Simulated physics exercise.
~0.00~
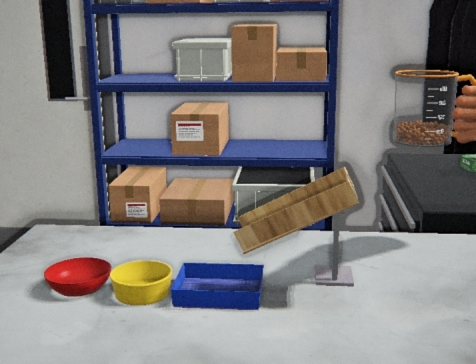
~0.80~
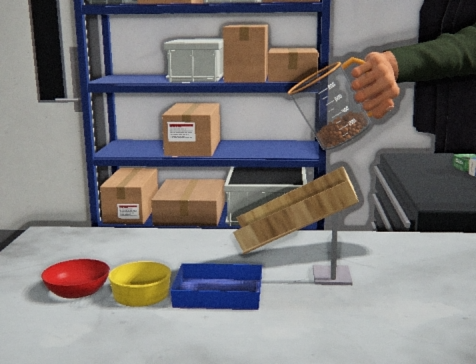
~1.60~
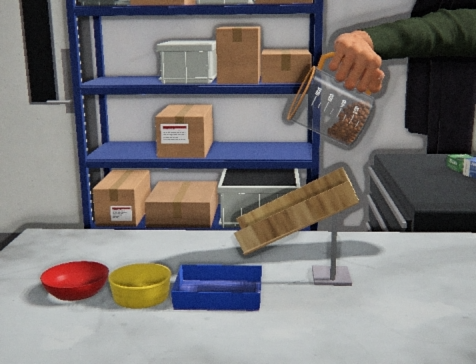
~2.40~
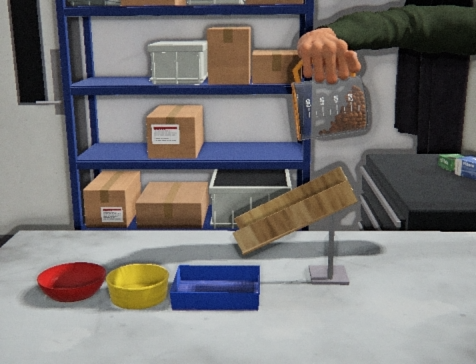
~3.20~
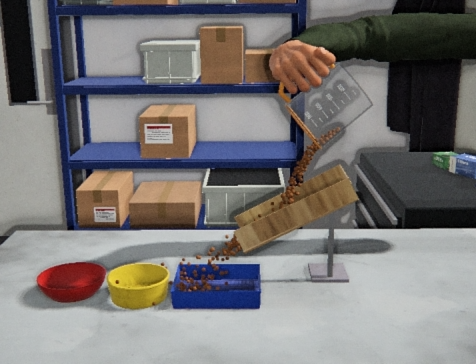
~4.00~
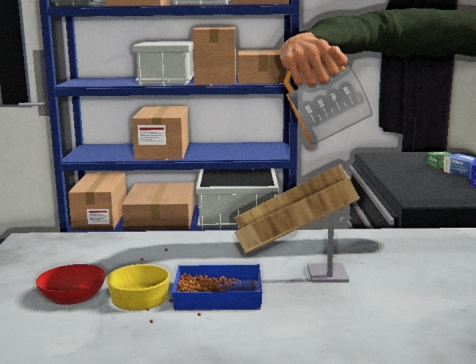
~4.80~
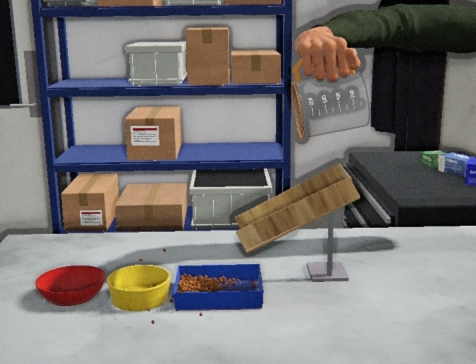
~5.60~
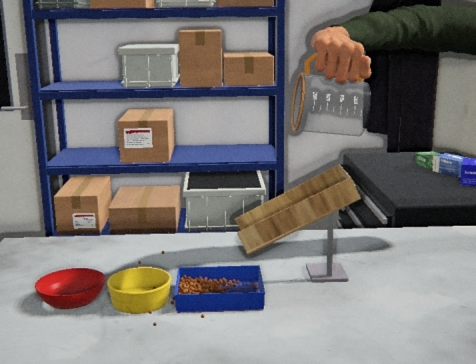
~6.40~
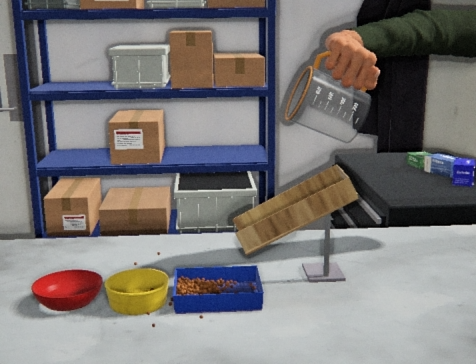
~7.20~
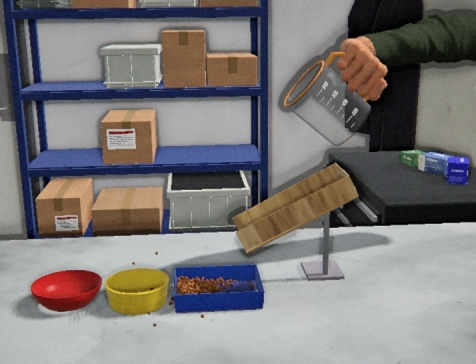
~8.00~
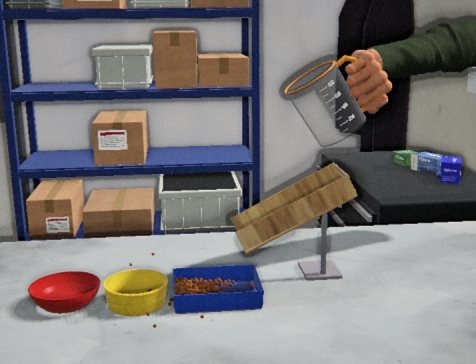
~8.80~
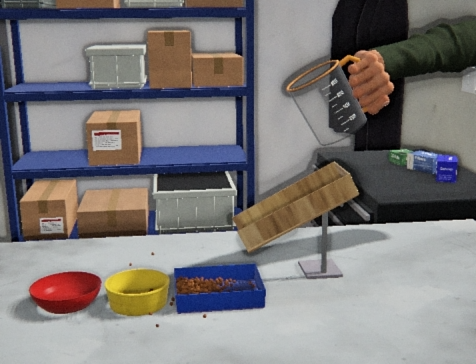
A hand tipped a clear jug of small brown balls over a sloping wooden chute, and they tumbled down into the blue tin, a few scattering on the table. The emptied jug was then turned partly back, while the yellow dish and red bowl stayed empty.
